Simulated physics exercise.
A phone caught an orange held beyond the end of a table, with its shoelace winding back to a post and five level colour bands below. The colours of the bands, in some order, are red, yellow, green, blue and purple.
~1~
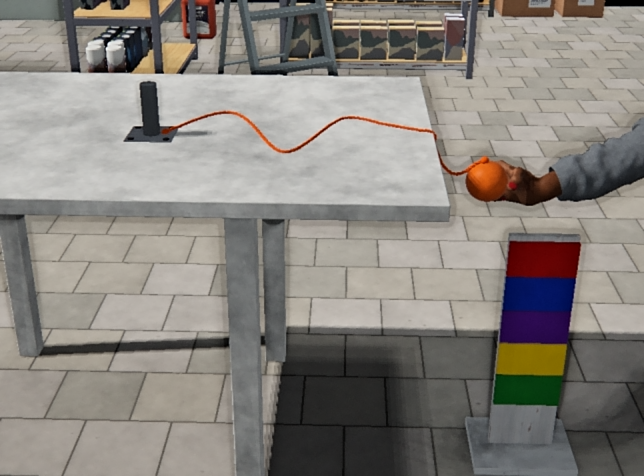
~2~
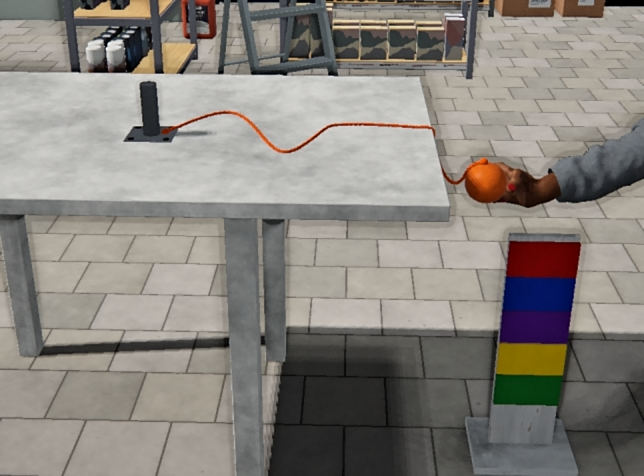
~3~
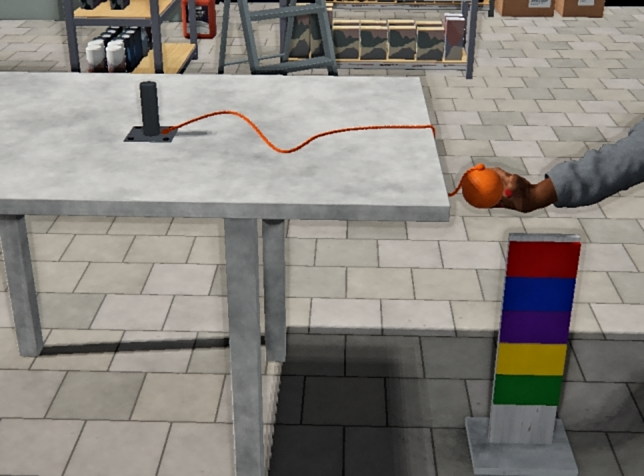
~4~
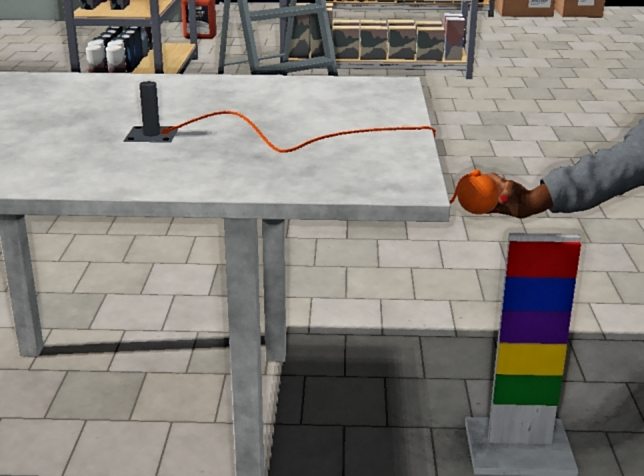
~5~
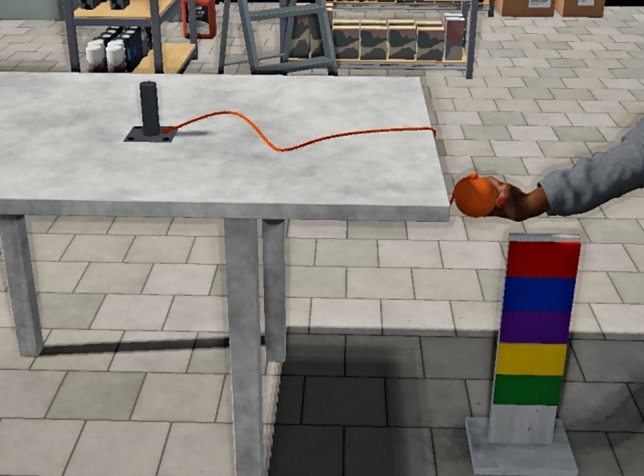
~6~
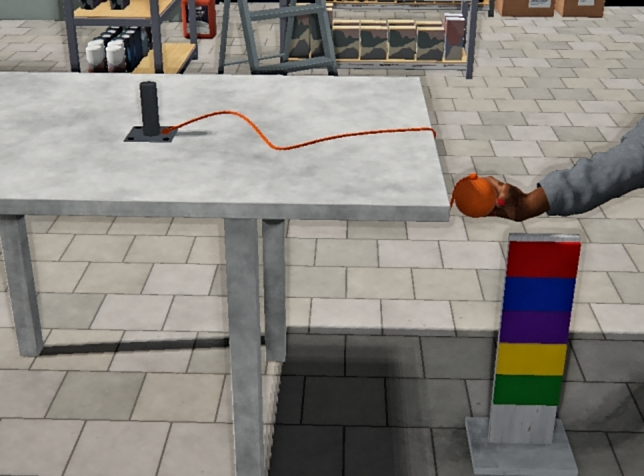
In a workshop, a hand held an orange ball tied to a cord from a post on a table, beside a stand of coloured bands, and moved it slightly left toward the table's edge.
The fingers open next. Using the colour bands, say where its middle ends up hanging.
Its middle ends up at the green band.
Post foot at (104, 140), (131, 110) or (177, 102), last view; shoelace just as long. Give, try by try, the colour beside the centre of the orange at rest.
Try by try: Yellow; yellow; green.
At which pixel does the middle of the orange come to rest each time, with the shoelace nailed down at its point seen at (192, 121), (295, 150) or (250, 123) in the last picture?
Going try by try, I'd put it close to (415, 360), then (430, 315), and finally (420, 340).
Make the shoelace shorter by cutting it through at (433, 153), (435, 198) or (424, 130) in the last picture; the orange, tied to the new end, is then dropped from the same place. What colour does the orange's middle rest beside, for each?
Each try in turn: Blue; purple; red.
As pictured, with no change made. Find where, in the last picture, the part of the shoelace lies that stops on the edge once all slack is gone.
It's the bit near (324, 140).
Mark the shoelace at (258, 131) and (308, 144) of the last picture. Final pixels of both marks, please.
They finish at (327, 134) and (418, 134) respectively.
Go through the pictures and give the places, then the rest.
The first frame shows orange (487, 181); red (544, 261); blue (540, 295); purple (535, 328); yellow (532, 360); green (528, 391).
The second frame shows orange (486, 183); shoelace through (197, 120) (254, 127) (293, 151) (344, 125) (433, 138).
The third frame shows orange (483, 188).
The fourth frame shows orange (479, 194); shoelace through (197, 120) (254, 127) (293, 150) (370, 130) (434, 163).
The fifth frame shows orange (476, 197).
The sixth frame shows orange (475, 197); shoelace through (197, 120) (254, 127) (297, 147) (383, 132) (434, 177).
Soon after, orange near (443, 360); level with yellow.
Then, orange near (403, 371); level with green.
At rest, orange near (416, 382); level with green. The shoelace holds its middle at green.
